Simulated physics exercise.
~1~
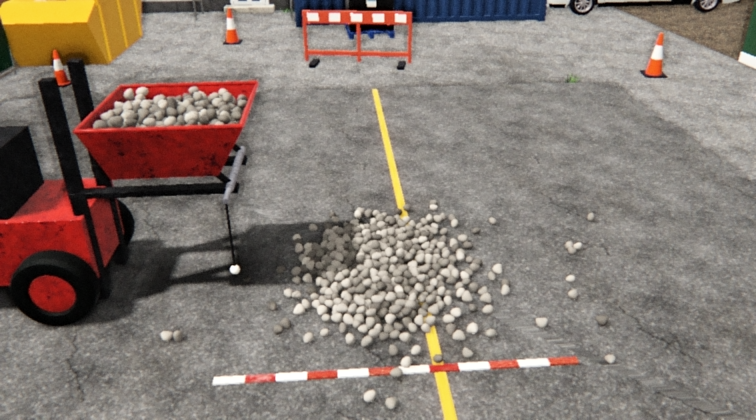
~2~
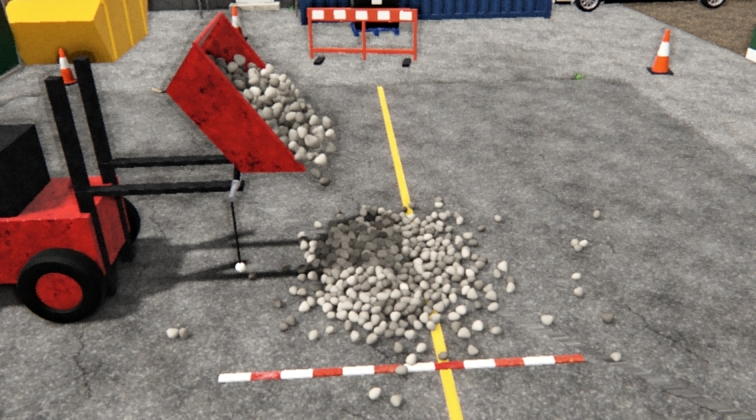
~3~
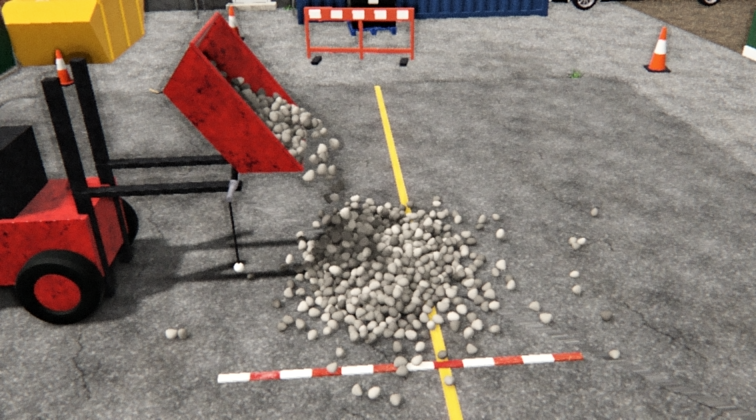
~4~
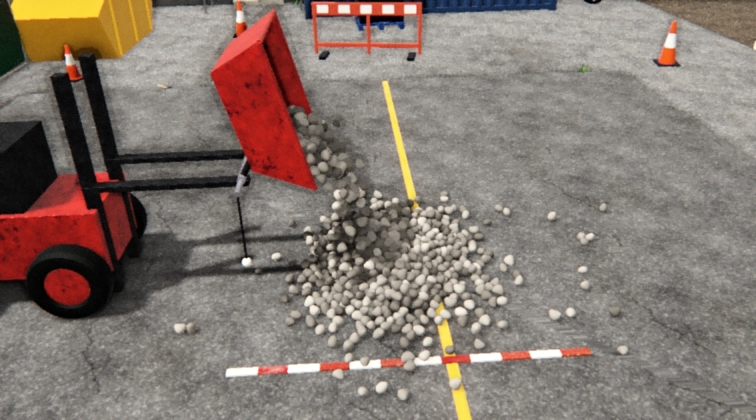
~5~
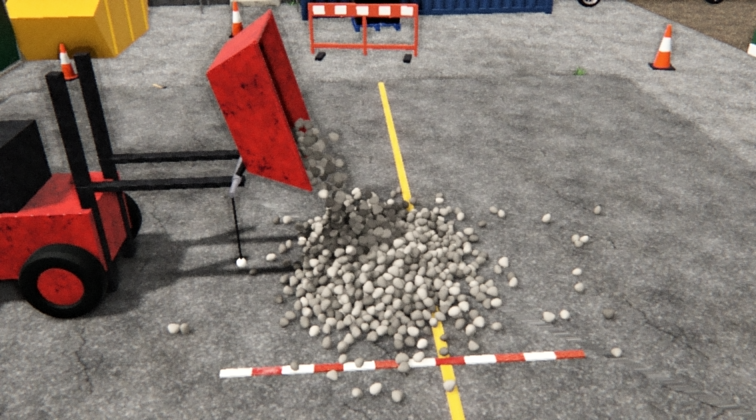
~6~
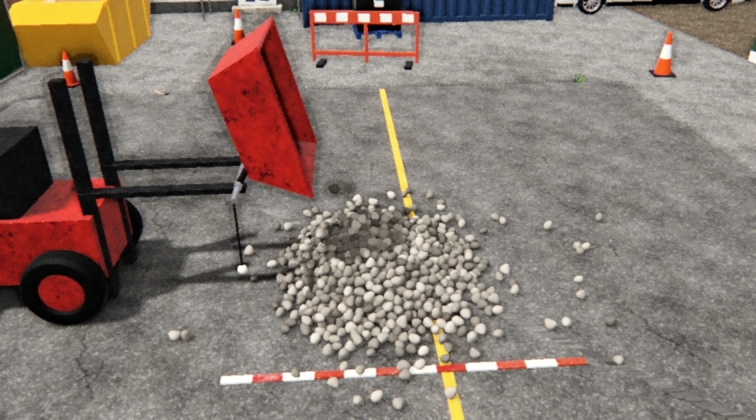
A red tipping skip full of pale, rounded stones, carried on a black-masted red machine at the left, stands beside a loose heap on a grey paved yard, seen from above by a slightly swaying camera. A yellow line runs under the heap, a red-and-white staff lies in front, and cones, a barrier and a yellow container stand behind. The skip tilts steeply to the right, and stones begin sliding over its lip onto the heap. It pauses, still pouring, then tips further and empties. The skip stays raised and empty above a broader heap, mostly left of the line, with some stones beyond it.
